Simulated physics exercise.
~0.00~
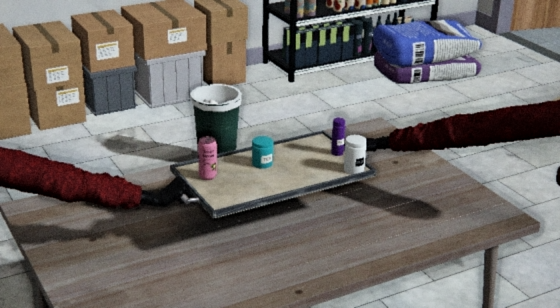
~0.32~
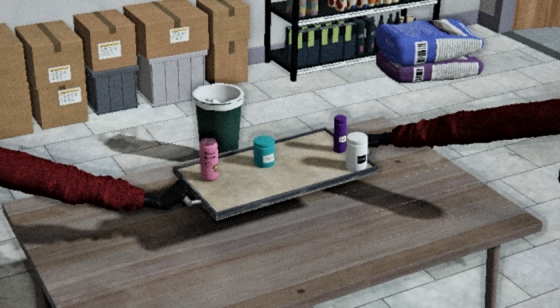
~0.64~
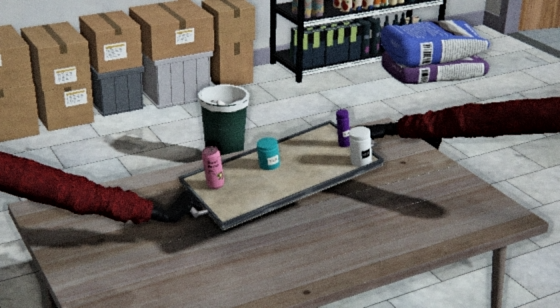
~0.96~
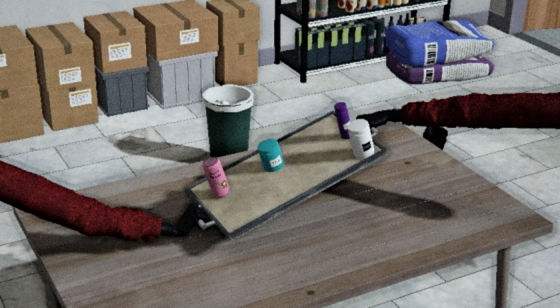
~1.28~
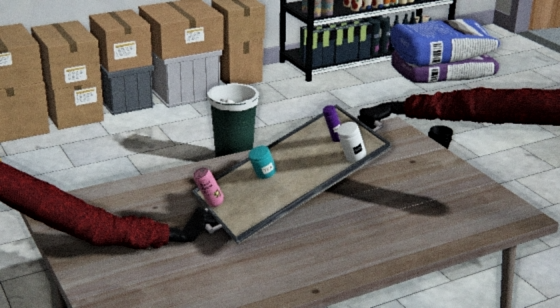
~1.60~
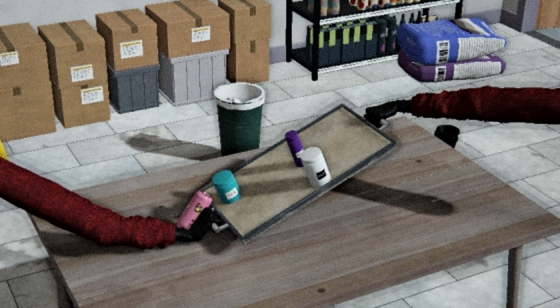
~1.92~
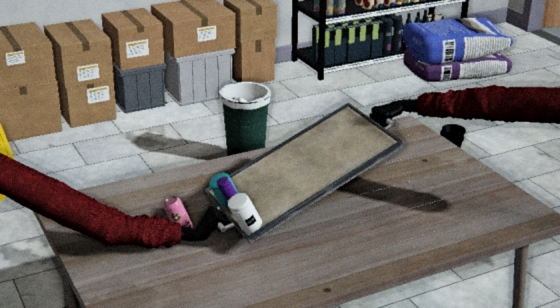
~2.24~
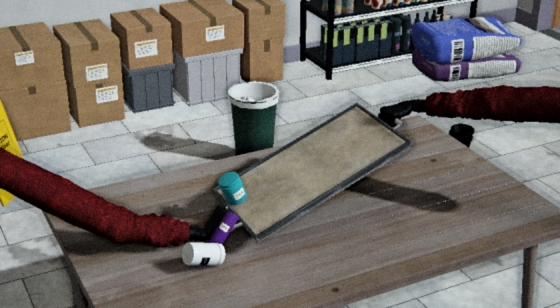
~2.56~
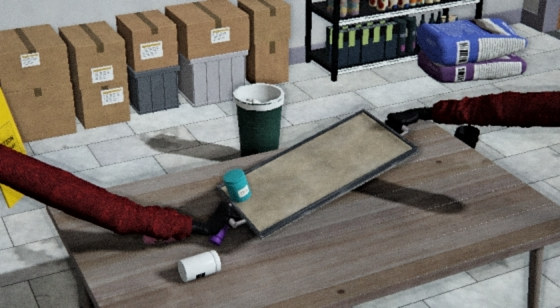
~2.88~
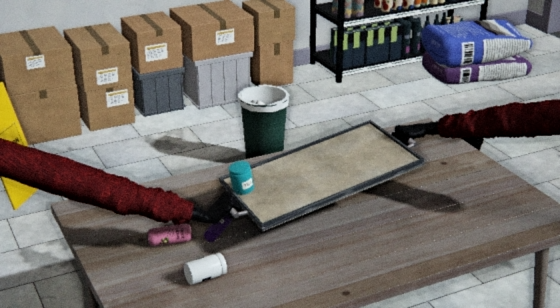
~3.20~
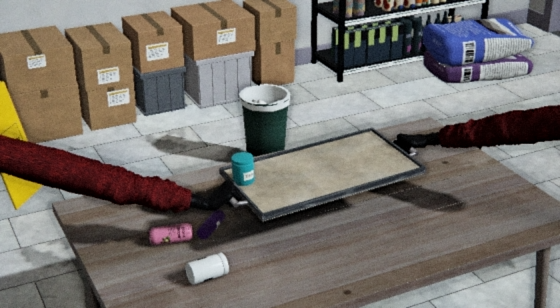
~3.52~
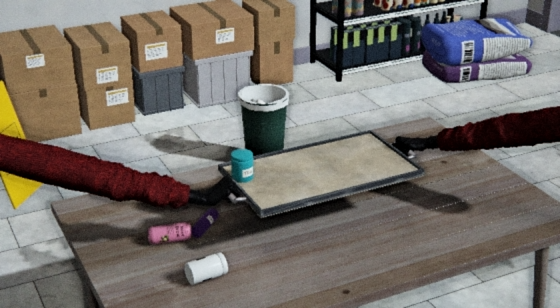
A shallow tray with a dark rim is held by two red-sleeved arms above a wooden table, seen from slightly above in a storeroom with cardboard boxes, a green bin and a black shelf behind. On it stand a pink can, a turquoise jar, a purple shaker and a white jar. The left end dips, and all four lean and slide down toward it. The pink can tumbles off first, then the white jar and purple shaker drop over the edge. The tray levels again, leaving the turquoise jar upright at its left end and the others lying on the table.
